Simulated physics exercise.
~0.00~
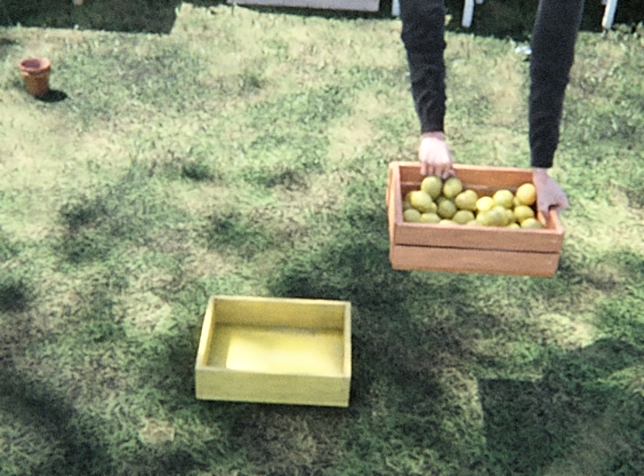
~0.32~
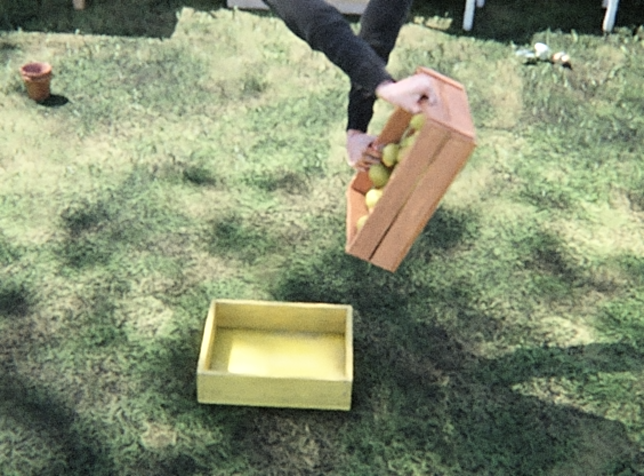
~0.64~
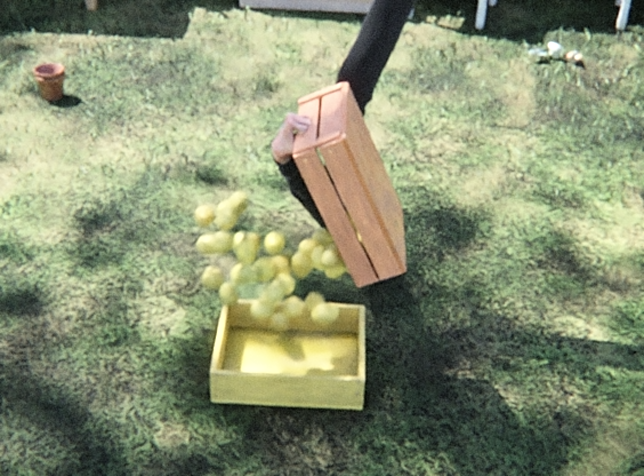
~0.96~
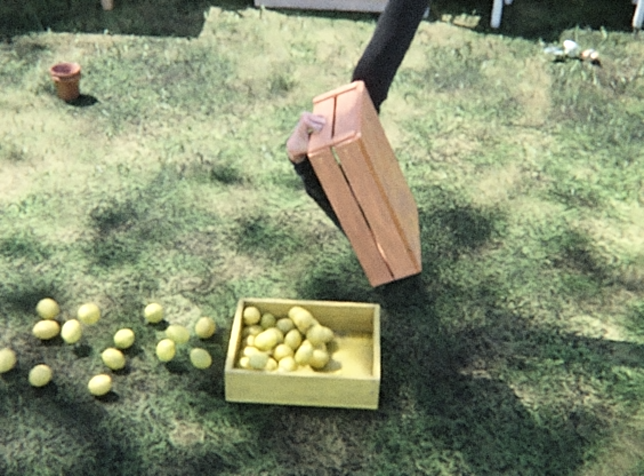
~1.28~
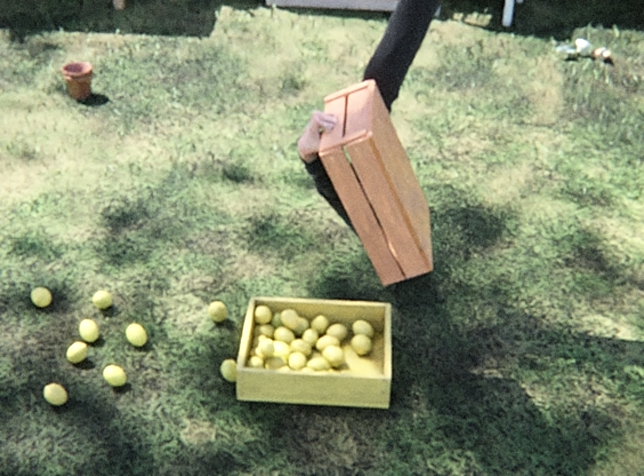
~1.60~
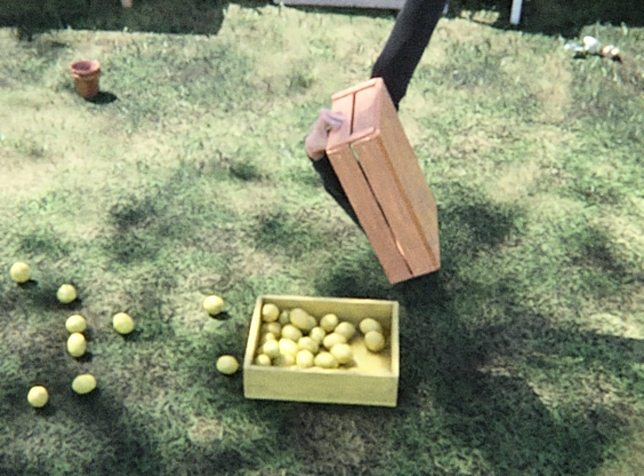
Hands tipping an orange box of lemons over a yellow box on grass, most landing inside, others scattering to the left.
